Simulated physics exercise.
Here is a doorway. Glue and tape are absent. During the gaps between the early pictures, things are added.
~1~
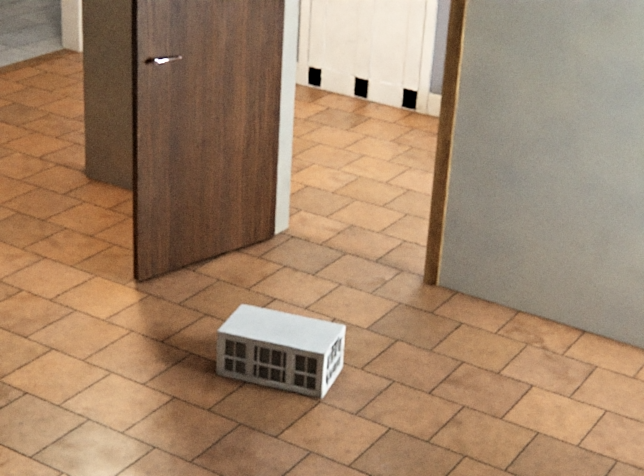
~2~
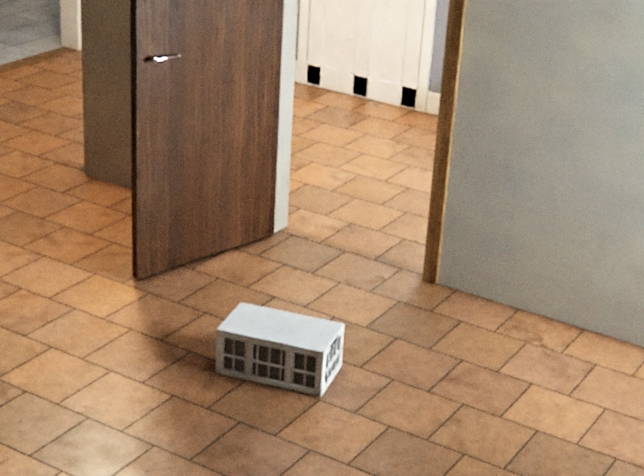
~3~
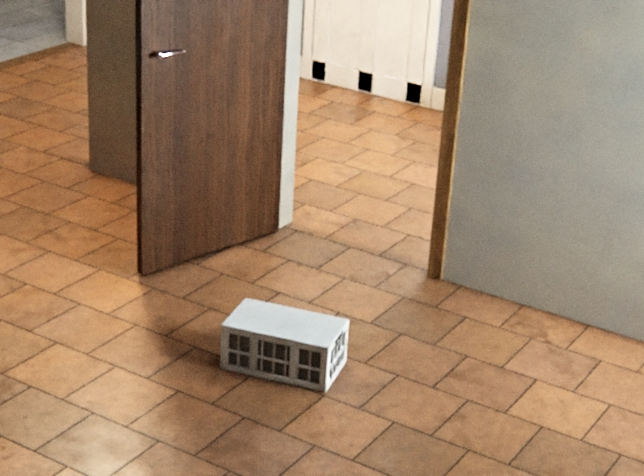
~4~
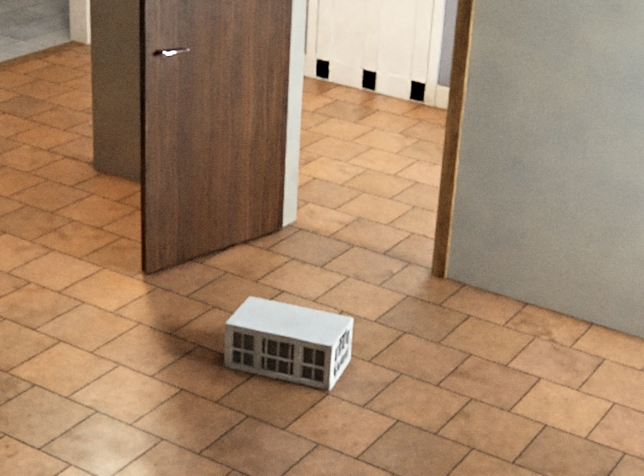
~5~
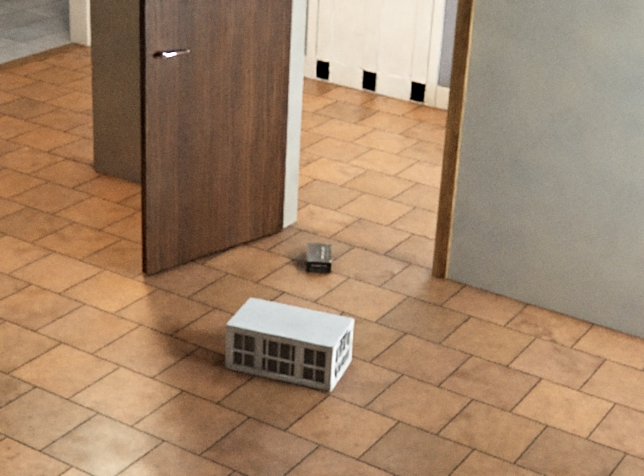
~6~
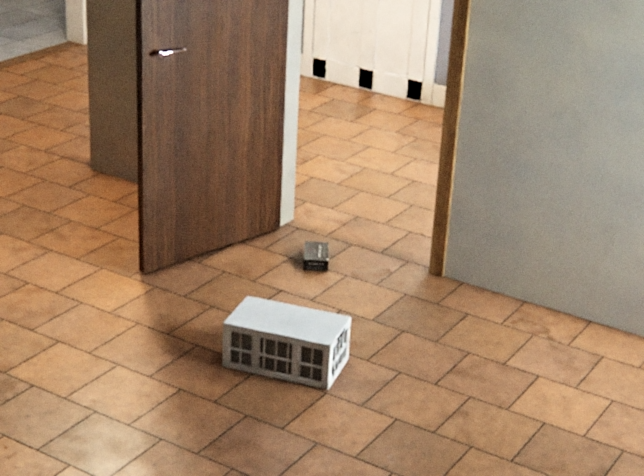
At the start, a brown door stands wide open on a tiled floor, with a white crate in front of it, and only the view shifts slightly. Later, a small dark packet appears on the floor behind the crate, near the door's edge, while the door and crate stay still.
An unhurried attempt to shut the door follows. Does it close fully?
The door will probably complete its swing.
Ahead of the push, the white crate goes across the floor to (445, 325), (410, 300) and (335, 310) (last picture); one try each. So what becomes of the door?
Try 1 - swings fully home; try 2 - swings fully home; try 3 - swings fully home.
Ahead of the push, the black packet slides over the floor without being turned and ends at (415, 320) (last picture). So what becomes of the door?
After that, the door ends up flush.
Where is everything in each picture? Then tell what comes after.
The first picture shows door wide open and still; white crate (281, 350).
The second picture shows door wide open and still; white crate (280, 348).
The third picture shows door wide open and still; white crate (285, 344).
The fourth picture shows door wide open and still; white crate (289, 342).
The fifth picture shows door wide open and still; white crate (290, 343).
The sixth picture shows door wide open and still; black packet (316, 256); white crate (287, 342).
Then, 0.90 s after the last picture, door 43° open.
Then, 1.20 s after the last picture, door 12° open; black packet slid about its own width near (353, 247).
At rest, door 0° open; moved from the start, black packet; white crate in place. Seen from the same camera at the end, black packet near (377, 235).
